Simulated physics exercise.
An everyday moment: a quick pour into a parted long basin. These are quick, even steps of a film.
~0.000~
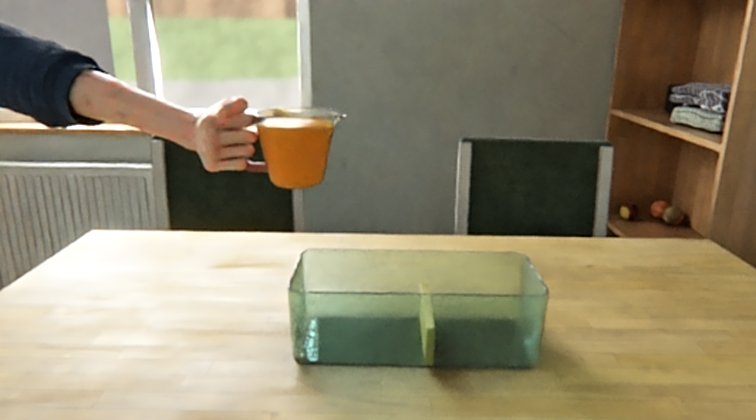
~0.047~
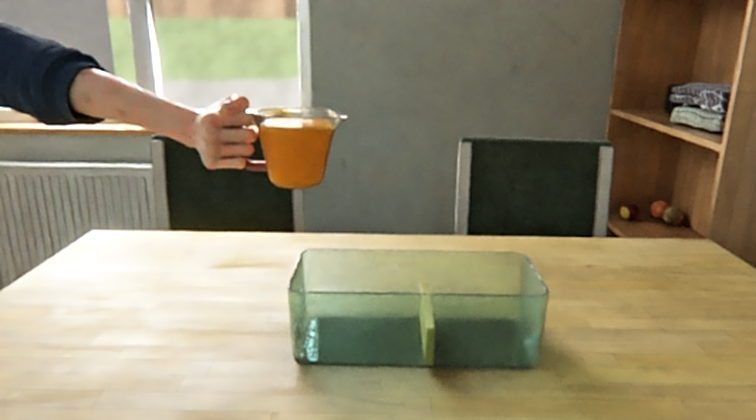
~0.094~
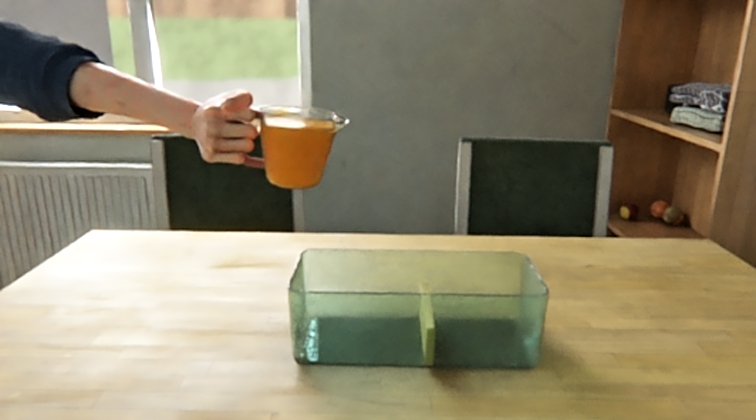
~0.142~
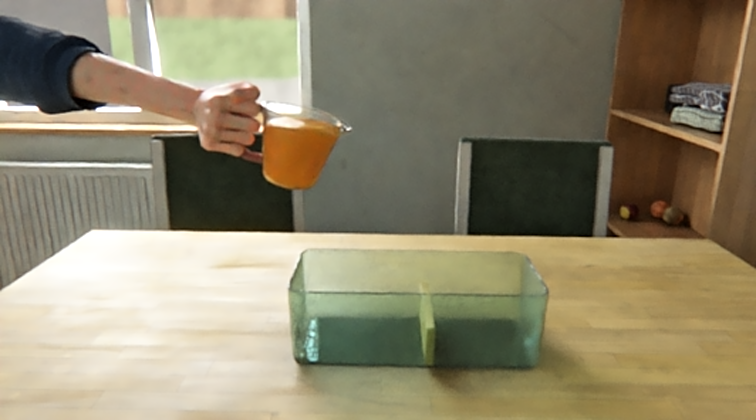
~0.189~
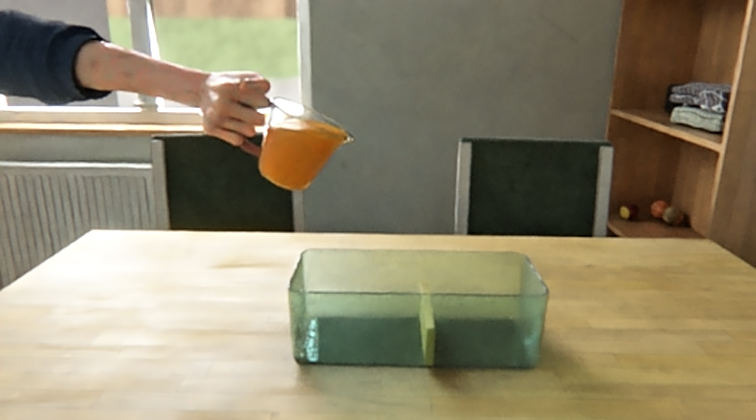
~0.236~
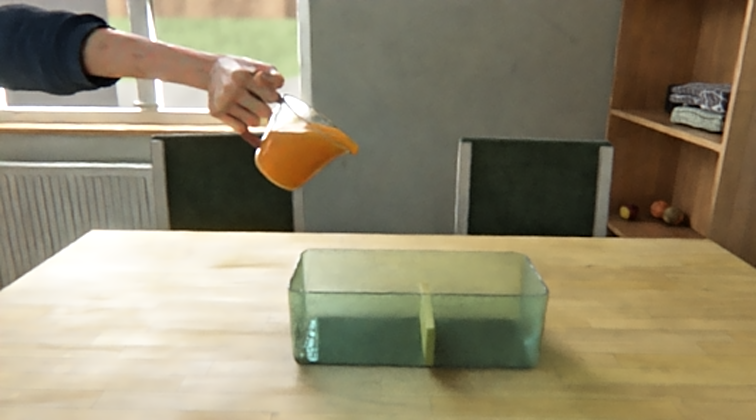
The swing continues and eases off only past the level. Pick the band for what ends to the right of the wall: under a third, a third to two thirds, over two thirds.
In the end less than a third is right of the wall.
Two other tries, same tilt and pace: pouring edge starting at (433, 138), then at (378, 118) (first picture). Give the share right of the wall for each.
First some 85, then 15 per cent.
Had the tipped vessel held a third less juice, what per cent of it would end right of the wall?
Close to 5 per cent.
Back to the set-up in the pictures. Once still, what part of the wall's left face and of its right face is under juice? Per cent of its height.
Some 30 per cent left and 0 right.
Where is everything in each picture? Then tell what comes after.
Tilt 0°; pouring edge (347, 115); surface from (261, 123) to (333, 124); the long basin's rim runs from (295, 270) to (537, 274); the wall's top is at (427, 304), in the first frame.
Tilt 2°; pouring edge (348, 116); surface from (261, 122) to (334, 124), in the second frame.
Tilt 7°; pouring edge (350, 121); surface from (264, 121) to (336, 126), in the third frame.
Tilt 15°; pouring edge (353, 129); surface from (267, 121) to (340, 129), in the fourth frame.
Tilt 25°; pouring edge (356, 140); surface from (270, 125) to (346, 132), in the fifth frame.
Tilt 38°; pouring edge (356, 153); surface from (268, 131) to (348, 143); 3 per cent is over the edge, in the sixth frame.
By 0.50 s the tilt is 109° and 26 per cent is still to pour, 34 is left of the wall and 0 right of it.
By 0.70 s the tilt is 119° and 0 per cent is still to pour, 86 is left of the wall and 1 right of it.
By 0.90 s the tilt is 119° and 0 per cent is still to pour, 90 is left of the wall and 4 right of it.
By 1.12 s the tilt is 119° and 0 per cent is still to pour, 91 is left of the wall and 4 right of it.
At rest 91 per cent lies left of the wall, 4 right of it and 5 outside.
